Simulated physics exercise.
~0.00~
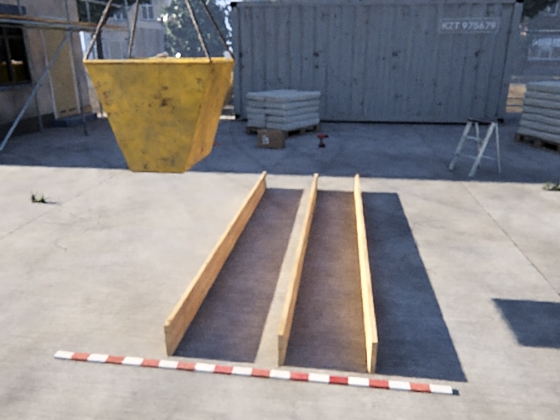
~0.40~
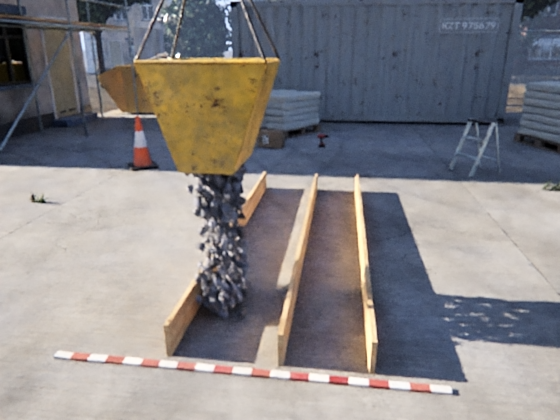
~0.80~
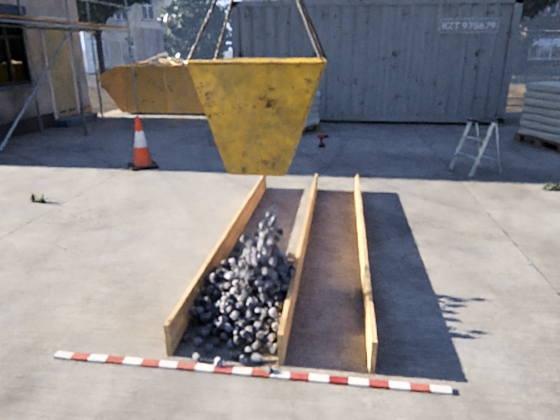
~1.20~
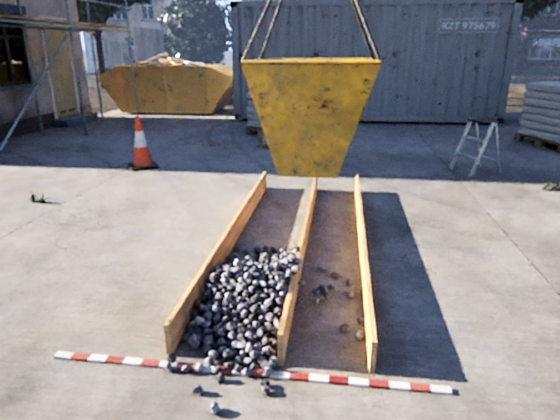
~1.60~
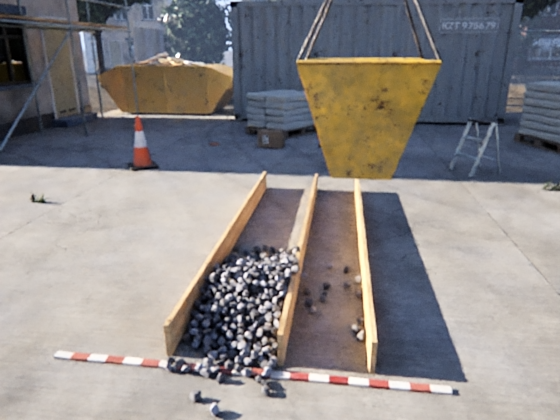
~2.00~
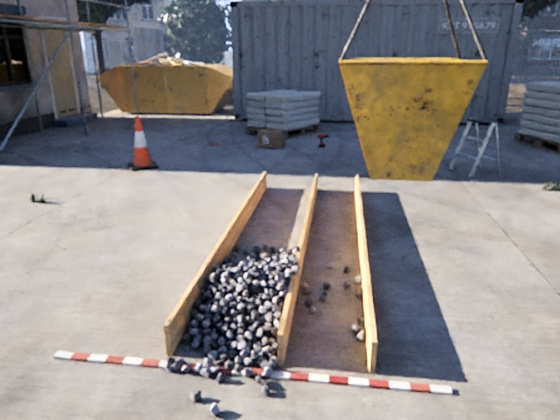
A large grey shipping container stands behind a sunlit concrete yard, seen from slightly above by a still camera, with a yellow skip hanging at the upper left. Below it, three upright wooden boards form two bays behind a red and white striped staff. The skip glides right and pours a stream of dark grey stones into the left bay, revealing an orange cone behind. Already empty, it continues right while the stones spread into a heap. A few scatter into the right bay and past the staff, and nearly all rest in the left bay.
